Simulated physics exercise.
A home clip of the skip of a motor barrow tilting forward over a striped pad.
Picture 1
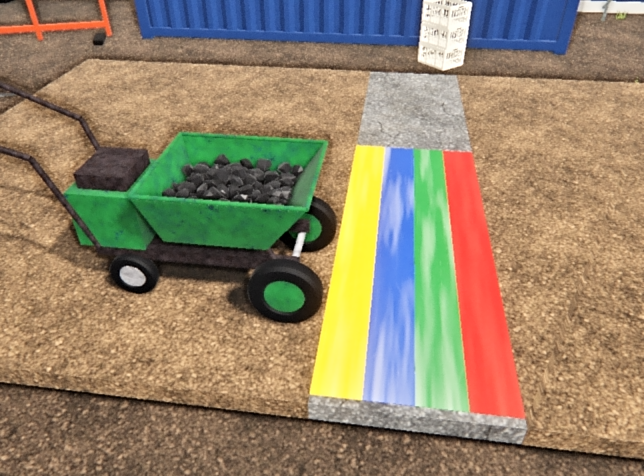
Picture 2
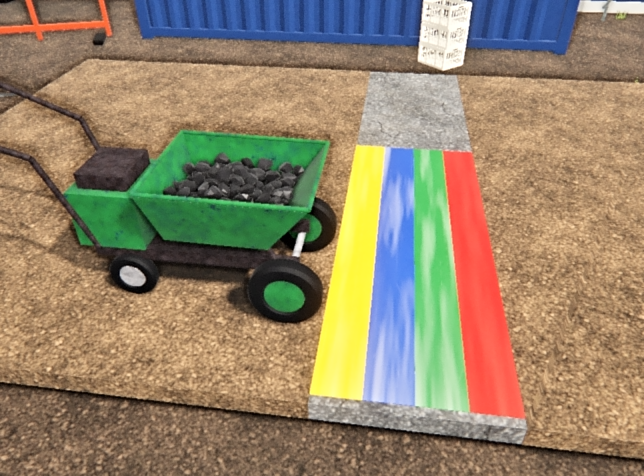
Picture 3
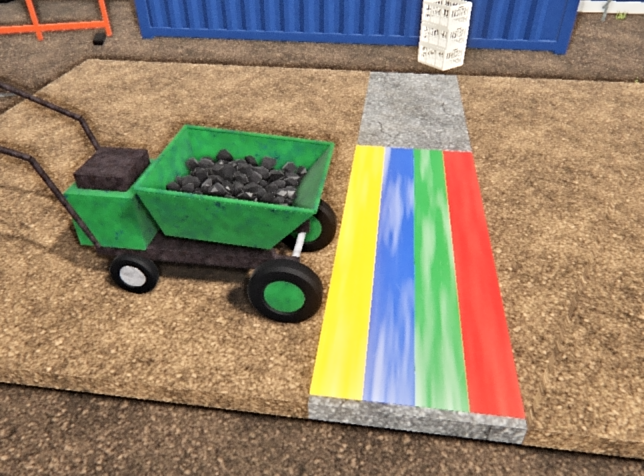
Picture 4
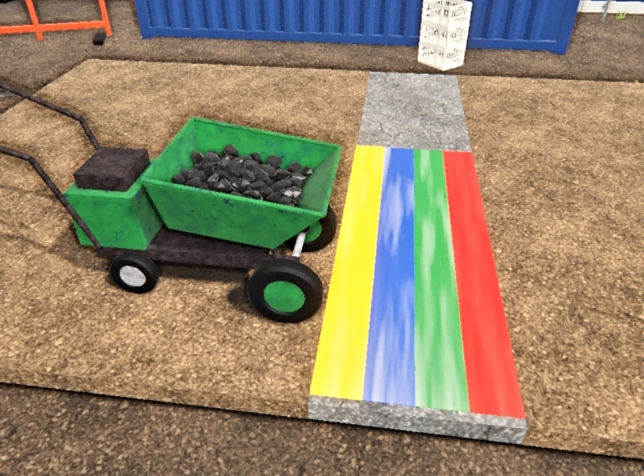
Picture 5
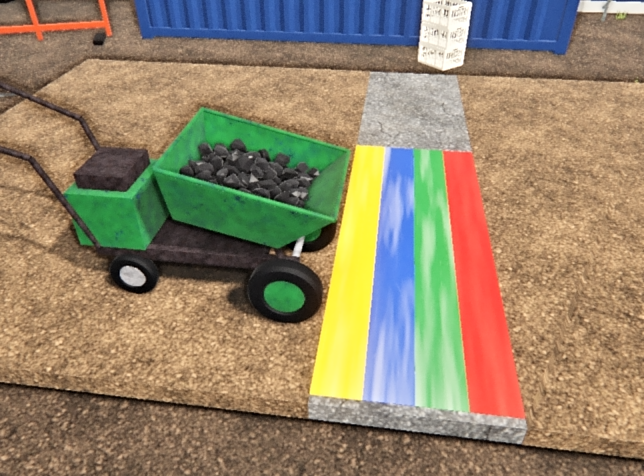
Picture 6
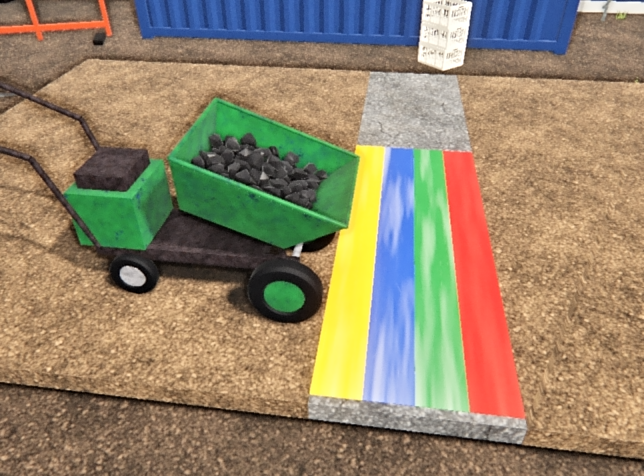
A green motor barrow loaded with dark lumps of coal stood left of a pad striped yellow, blue, green and red, and its skip slowly tilted forward to the right, its back end rising.
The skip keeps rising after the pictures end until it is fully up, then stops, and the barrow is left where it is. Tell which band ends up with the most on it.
The most ends up on green.
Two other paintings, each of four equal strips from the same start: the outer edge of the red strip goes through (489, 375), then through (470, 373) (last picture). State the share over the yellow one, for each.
First case 0 per cent, second case 0 per cent.
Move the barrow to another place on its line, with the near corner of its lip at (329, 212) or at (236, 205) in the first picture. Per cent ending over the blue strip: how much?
First try: Some 10 %; second try: 30 %.
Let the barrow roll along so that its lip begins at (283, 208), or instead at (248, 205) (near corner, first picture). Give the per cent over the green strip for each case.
First try: Around 30 %; second try: Around 20 %.
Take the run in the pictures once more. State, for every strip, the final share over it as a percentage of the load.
The yellow strip gets close to 0, the blue strip close to 25, the green strip close to 40 and the red strip close to 25.
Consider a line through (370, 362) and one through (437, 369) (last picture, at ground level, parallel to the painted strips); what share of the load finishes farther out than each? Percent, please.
That's 100 per cent for the first and 60 per cent for the second.
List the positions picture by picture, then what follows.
Lip of the skip near (306, 210), level; top of the load near (224, 191), lumps of coal; yellow strip near (342, 354); blue strip near (390, 359); green strip near (440, 364); red strip near (491, 370), in the first picture.
Lip of the skip near (308, 210), tipped barely; top of the load near (225, 190), in the second picture.
Lip of the skip near (314, 212), tipped barely; top of the load near (217, 182), in the third picture.
Lip of the skip near (323, 215), tipped a little; top of the load near (223, 177), in the fourth picture.
Lip of the skip near (334, 220), tipped a little; top of the load near (217, 164), in the fifth picture.
Lip of the skip near (346, 227), tipped clearly; top of the load near (217, 163); yellow strip near (342, 354); blue strip near (390, 359); green strip near (440, 364); red strip near (491, 370), in the sixth picture.
Shortly afterwards, skip tipped steeply; the whole lot in the skip.
Next, skip tipped right over; the bulk in the skip; a little over the blue strip; a little over the green strip; only a few over the red strip; only a few falling.
Some moments later, skip tipped right over; a little in the skip; near a quarter over the blue strip; near a third over the green strip; near a quarter over the red strip; a little off the paint.
In the end, skip tipped right over; only a few in the skip; only a few over the yellow strip; near a quarter over the blue strip; near a third over the green strip; near a quarter over the red strip; a little off the paint.
